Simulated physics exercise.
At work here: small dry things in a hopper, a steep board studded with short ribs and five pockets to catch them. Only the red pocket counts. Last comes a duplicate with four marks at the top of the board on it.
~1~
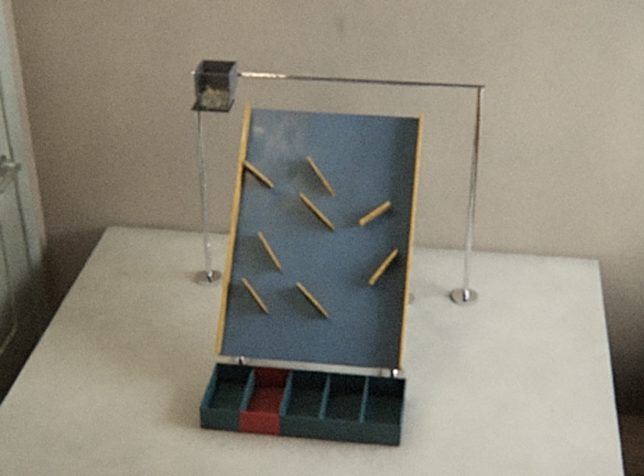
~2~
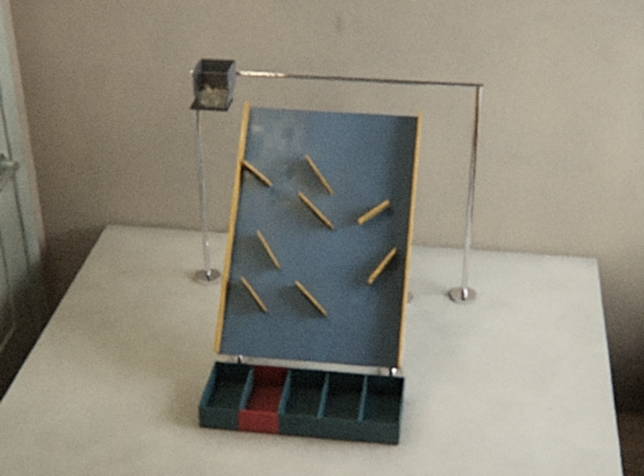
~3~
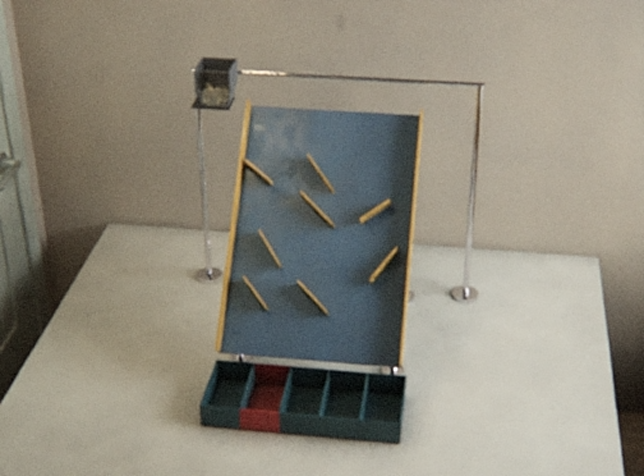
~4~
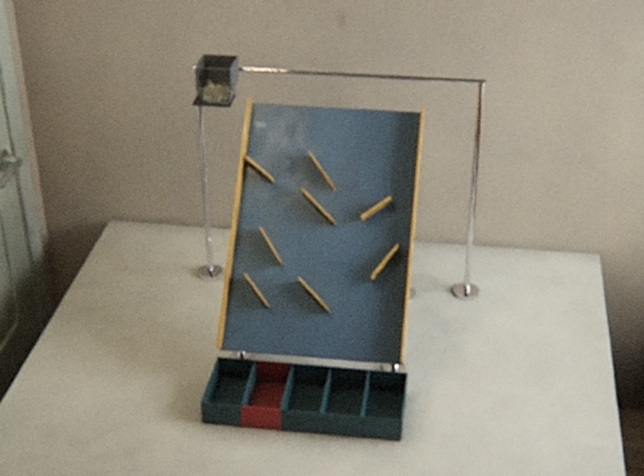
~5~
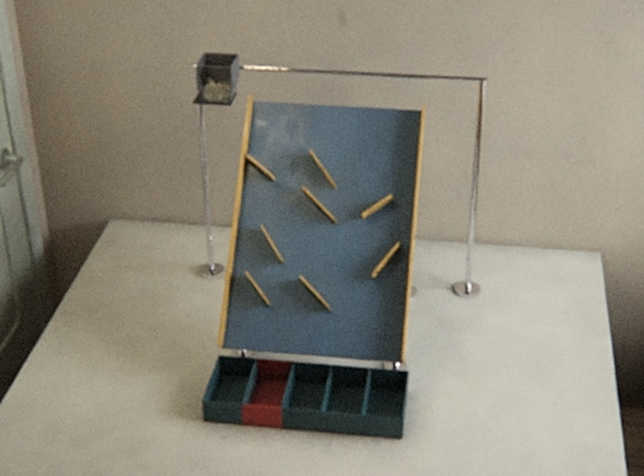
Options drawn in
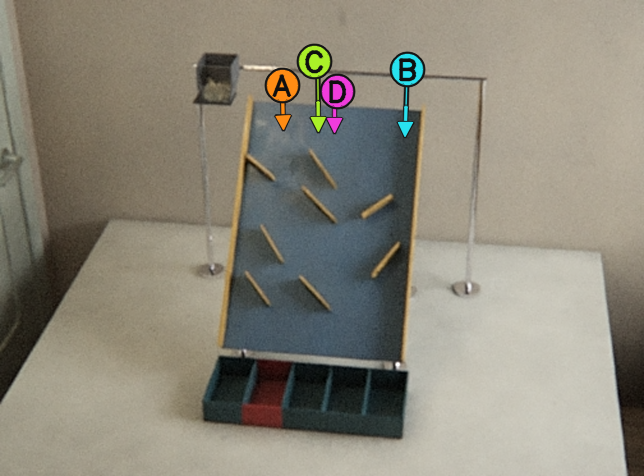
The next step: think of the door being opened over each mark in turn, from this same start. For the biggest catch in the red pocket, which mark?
Go for A.
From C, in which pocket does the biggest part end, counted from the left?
It is the fourth one.
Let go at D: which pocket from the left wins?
The fourth from the left.
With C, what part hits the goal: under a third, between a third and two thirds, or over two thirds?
It is under a third.
On the marked copy, mark A meets the board at (283, 124); mark B meets the board at (405, 131); mark C meets the board at (318, 126); mark D meets the board at (334, 127).
For mark A, about a third in the red pocket, about half in other pockets, a small part held on the board.
For mark B, none in the red pocket, nearly all in other pockets, a small part held on the board.
For mark C, a small part in the red pocket, nearly all in other pockets.
For mark D, none in the red pocket, nearly all in other pockets.
